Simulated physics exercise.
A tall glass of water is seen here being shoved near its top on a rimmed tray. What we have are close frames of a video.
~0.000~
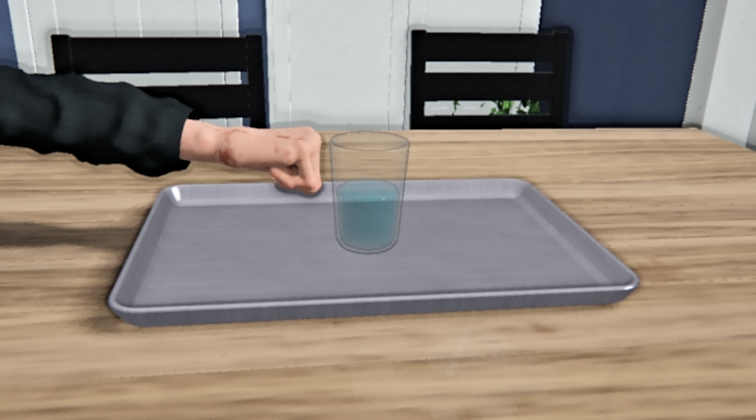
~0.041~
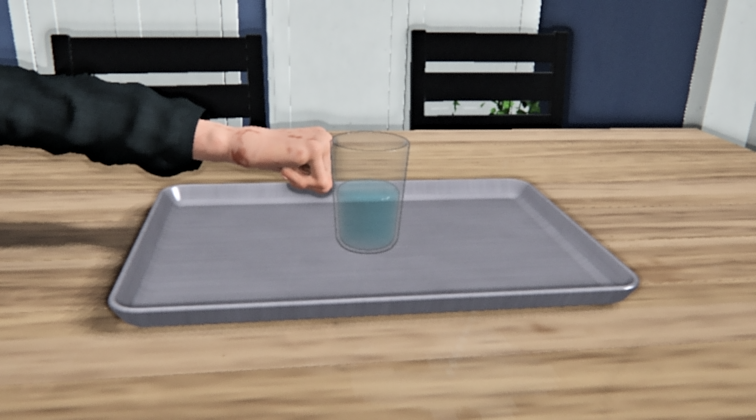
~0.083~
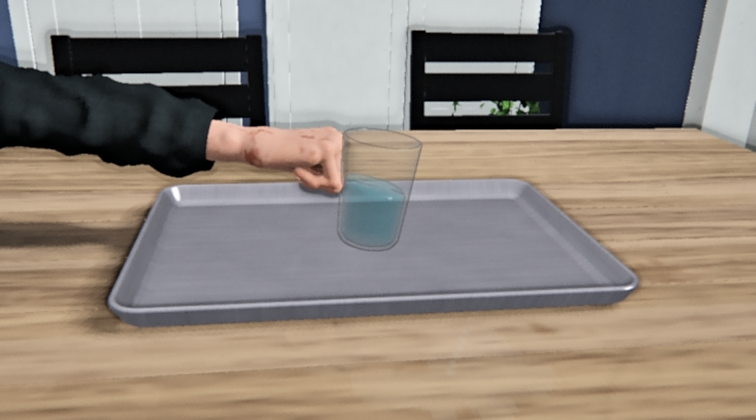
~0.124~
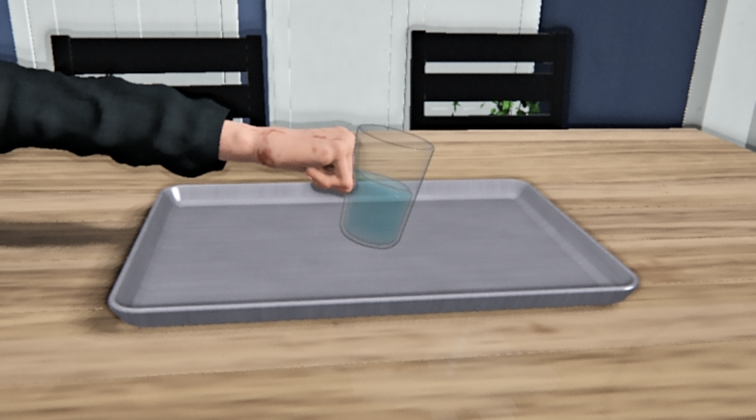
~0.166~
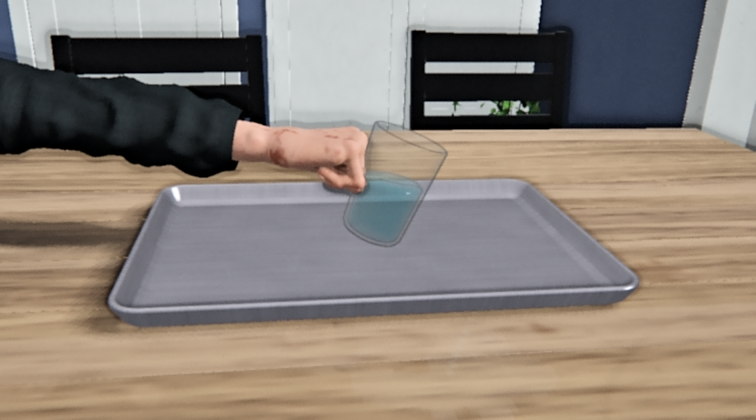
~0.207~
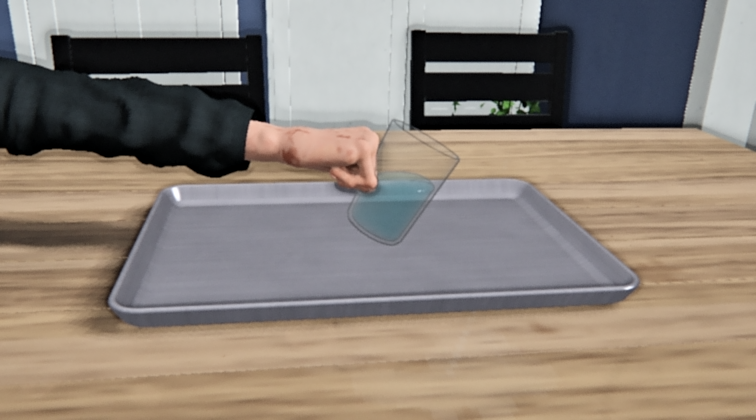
A hand in a dark sleeve moved in from the left and pushed near the top of a glass of bluish water on a gray tray, tilting it steadily to the right.
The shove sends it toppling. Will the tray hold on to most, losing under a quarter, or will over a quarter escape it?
Spill: Over a quarter.
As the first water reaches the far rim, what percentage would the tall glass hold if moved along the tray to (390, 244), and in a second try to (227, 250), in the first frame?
Well, roughly 95 percent for the first position, and roughly 35 percent for the other.
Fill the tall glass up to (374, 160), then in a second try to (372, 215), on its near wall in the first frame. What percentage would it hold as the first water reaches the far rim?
75 % and 80 %.
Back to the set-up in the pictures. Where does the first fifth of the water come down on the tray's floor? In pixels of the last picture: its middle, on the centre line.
Touchdown, mid-line: Approx. (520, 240).
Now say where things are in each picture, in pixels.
The first picture shows tilt 0°; right rim (407, 142); surface from (337, 187) to (398, 186); the tray's far rim is at (573, 223); the tray is clear ahead.
The second picture shows tilt 0°; right rim (407, 142); surface from (336, 187) to (398, 186).
The third picture shows tilt 7°; right rim (419, 144); surface from (344, 175) to (404, 188).
The fourth picture shows tilt 13°; right rim (431, 147); surface from (354, 169) to (410, 187).
The fifth picture shows tilt 21°; right rim (444, 152); surface from (360, 174) to (422, 183).
The sixth picture shows tilt 29°; right rim (456, 158); surface from (363, 183) to (434, 179).
A moment on, the tall glass is falling and 100 per cent is in the glass, 0 on the tray and 0 above or beyond its rim.
Next, the tall glass lies on its side and 79 per cent is in the glass, 16 on the tray and 4 above or beyond its rim.
Then the tall glass lies on its side and 37 per cent is in the glass, 38 on the tray and 24 above or beyond its rim.
Later the tall glass lies on its side and 18 per cent is in the glass, 45 on the tray and 37 above or beyond its rim.
In the end 63 per cent is held by tray and glass, 37 is off the tray.
